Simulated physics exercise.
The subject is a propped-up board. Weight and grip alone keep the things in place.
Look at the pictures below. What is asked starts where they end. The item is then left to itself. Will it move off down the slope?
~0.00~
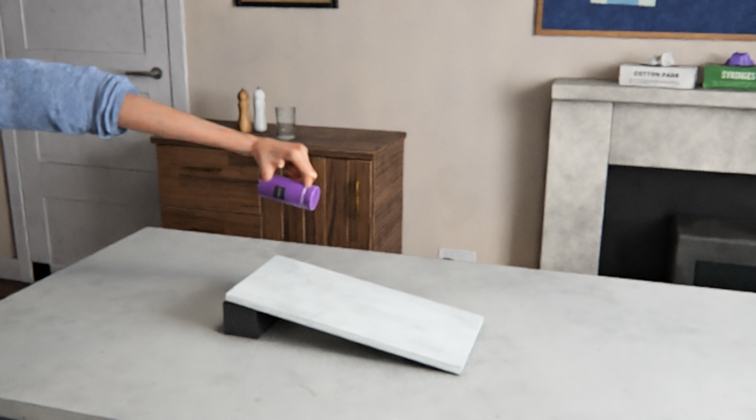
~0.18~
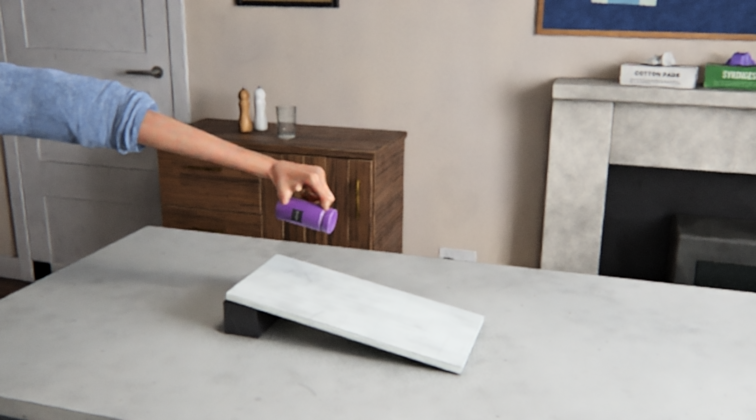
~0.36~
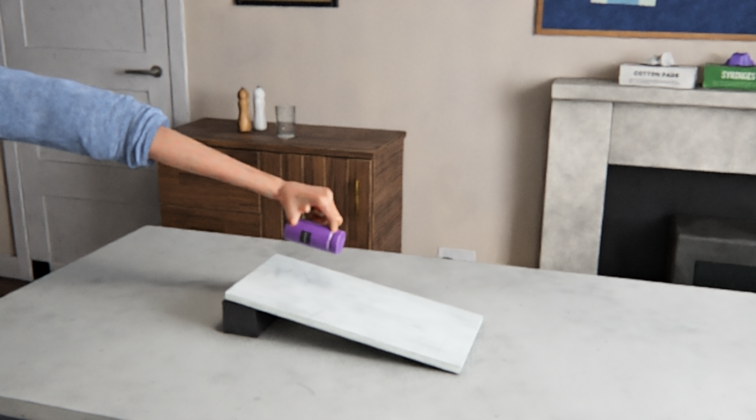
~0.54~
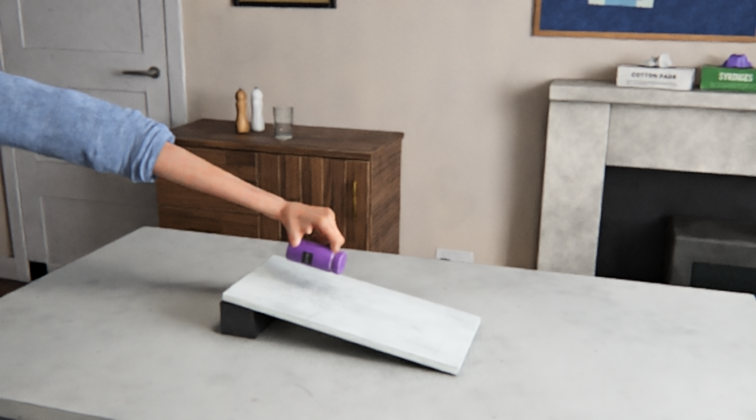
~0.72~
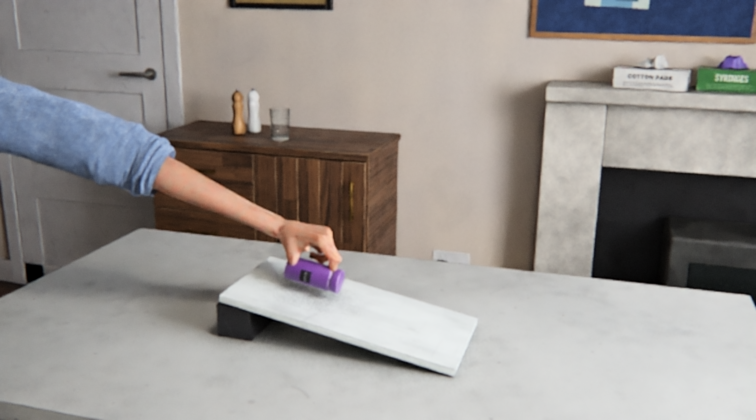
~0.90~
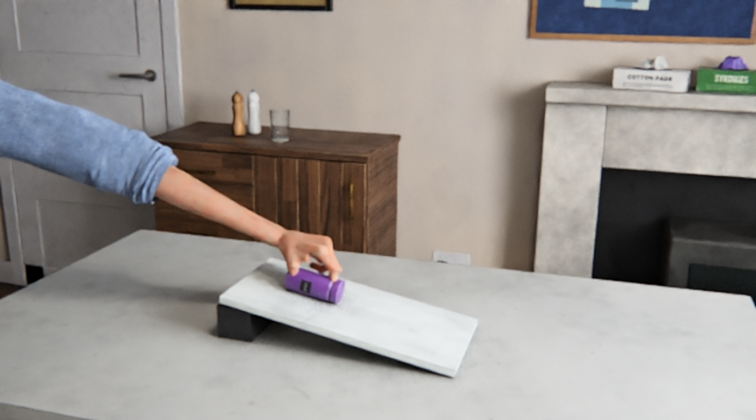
Thing is, it doesn't travel, honestly.
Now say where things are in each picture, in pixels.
Still above its spot; purple shaker (289, 191), in the first picture.
Still above its spot; purple shaker (306, 214), in the second picture.
Still above its spot; purple shaker (315, 235), in the third picture.
Still above its spot; purple shaker (316, 256), in the fourth picture.
Still above its spot; purple shaker (314, 274), in the fifth picture.
Set down, still held; purple shaker (315, 284), in the sixth picture.
After 1.10 s, no change.
After 1.40 s, purple shaker resting near (315, 284).
In the end (1.9 s), it is unmoved. At the end, from the last picture's camera, purple shaker near (315, 284). The purple shaker remains at rest.
